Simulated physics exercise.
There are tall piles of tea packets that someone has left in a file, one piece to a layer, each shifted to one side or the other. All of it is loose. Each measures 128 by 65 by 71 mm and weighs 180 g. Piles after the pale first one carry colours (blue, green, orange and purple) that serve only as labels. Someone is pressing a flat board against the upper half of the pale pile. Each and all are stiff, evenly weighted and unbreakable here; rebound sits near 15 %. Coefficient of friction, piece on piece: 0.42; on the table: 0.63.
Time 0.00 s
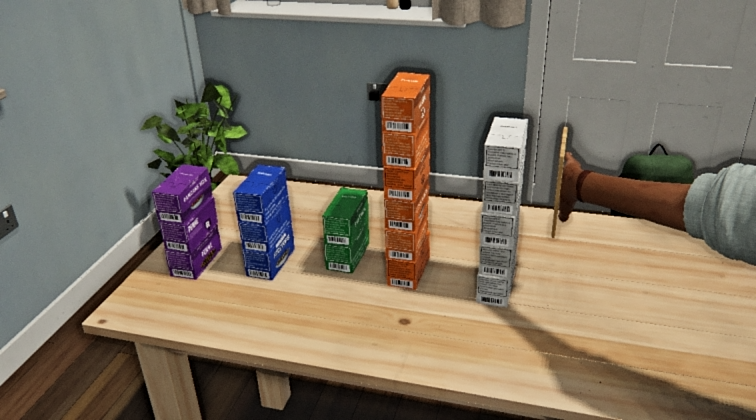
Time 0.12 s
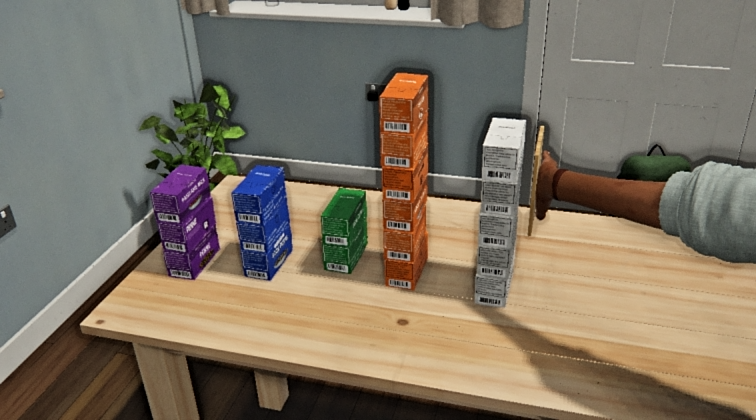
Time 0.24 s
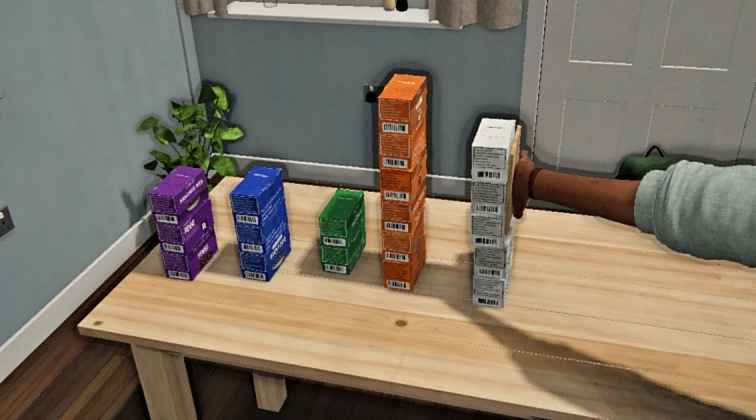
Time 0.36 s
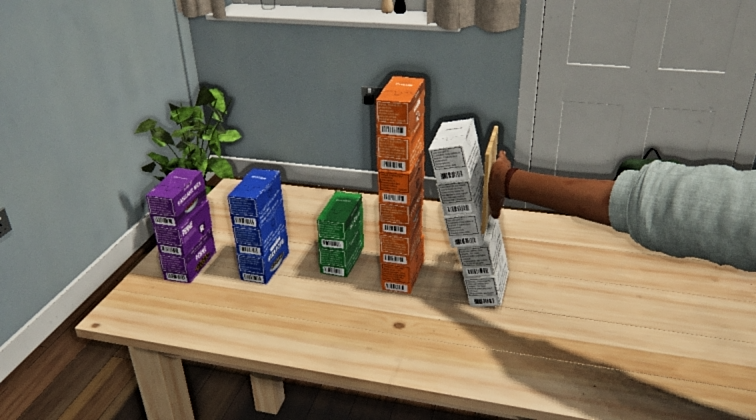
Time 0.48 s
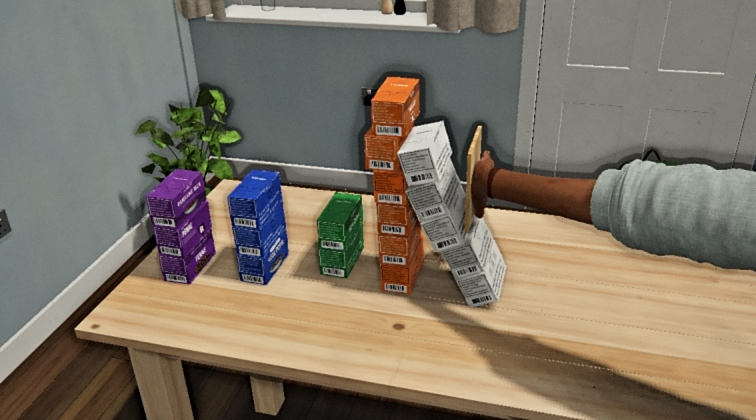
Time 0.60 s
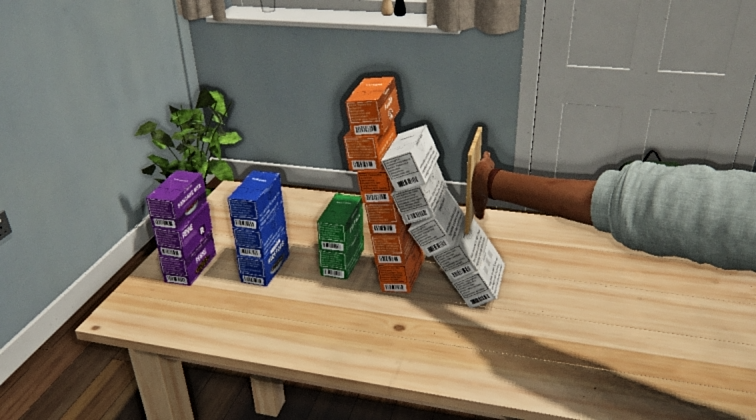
On a table, a hand pushes a board leftward, leaning white packets against orange ones.
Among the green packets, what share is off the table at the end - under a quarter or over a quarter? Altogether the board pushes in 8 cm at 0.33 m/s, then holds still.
I would say fewer than one in four of them.
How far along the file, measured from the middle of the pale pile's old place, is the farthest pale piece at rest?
It ends some 34 cm away.
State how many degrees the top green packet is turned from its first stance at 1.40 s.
I'd estimate close to 40°.
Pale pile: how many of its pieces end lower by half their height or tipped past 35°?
Count: 5 pale pieces.
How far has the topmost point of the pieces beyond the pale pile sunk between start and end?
It sits roughly 26 centimetres lower.
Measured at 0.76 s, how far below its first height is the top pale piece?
The top piece is some 6 centimetres lower than at the start.
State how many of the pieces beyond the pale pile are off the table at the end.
Tally: 4.
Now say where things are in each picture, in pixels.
In the first picture (pixels give the middle of a visible side), board (559, 187) 7 cm short; top green packet (345, 202); top orange packet (398, 115); none of the others has stirred.
In the second picture, board (534, 186) 26 mm short; top green packet (344, 202).
In the third picture, board (510, 185) 13 mm in; top green packet (342, 203).
In the fourth picture, board (486, 185) 53 mm in, top of the pale pile leaning 14°; top green packet (340, 206); none of the others has stirred.
In the fifth picture, board (468, 184) 8 cm in, top of the pale pile leaning 17°; top green packet (340, 207); top orange packet (388, 119) 9 mm from its place; movement in 3 of them.
In the sixth picture, board (469, 185) 8 cm in, stopped, top of the pale pile leaning 24°; top green packet (340, 208); top orange packet (365, 119) 8° from how it stood; steepest lean 8°, the packet at (375, 188); movement in 6 of them.
After 0.76 s, 5 of the pale pile down; none of the 2 green packets off the table (0 of 14 in all colours); top green packet unmoved; top orange packet 23° from how it stood, 21 mm lower.
After 0.98 s, 5 of the pale pile down; none of the 2 green packets off the table (0 of 14 in all colours); top green packet 34° from how it stood; top orange packet on its side.
After 1.40 s, 5 of the pale pile down; none of the 2 green packets off the table (1 of 14 in all colours); top green packet 43° from how it stood, 42 mm lower; top orange packet on its side.
After 1.80 s, 5 of the pale pile down; none of the 2 green packets off the table (4 of 14 in all colours); top green packet 43° from how it stood, 42 mm lower; top purple packet on its side.
In the end (2.1 s), 5 of the pale pile down; none of the 2 green packets off the table (4 of 14 in all colours); top green packet 43° from how it stood, 42 mm lower; top orange packet on its side. That is 0 per cent. From the last view, middles, top green packet near (291, 231).
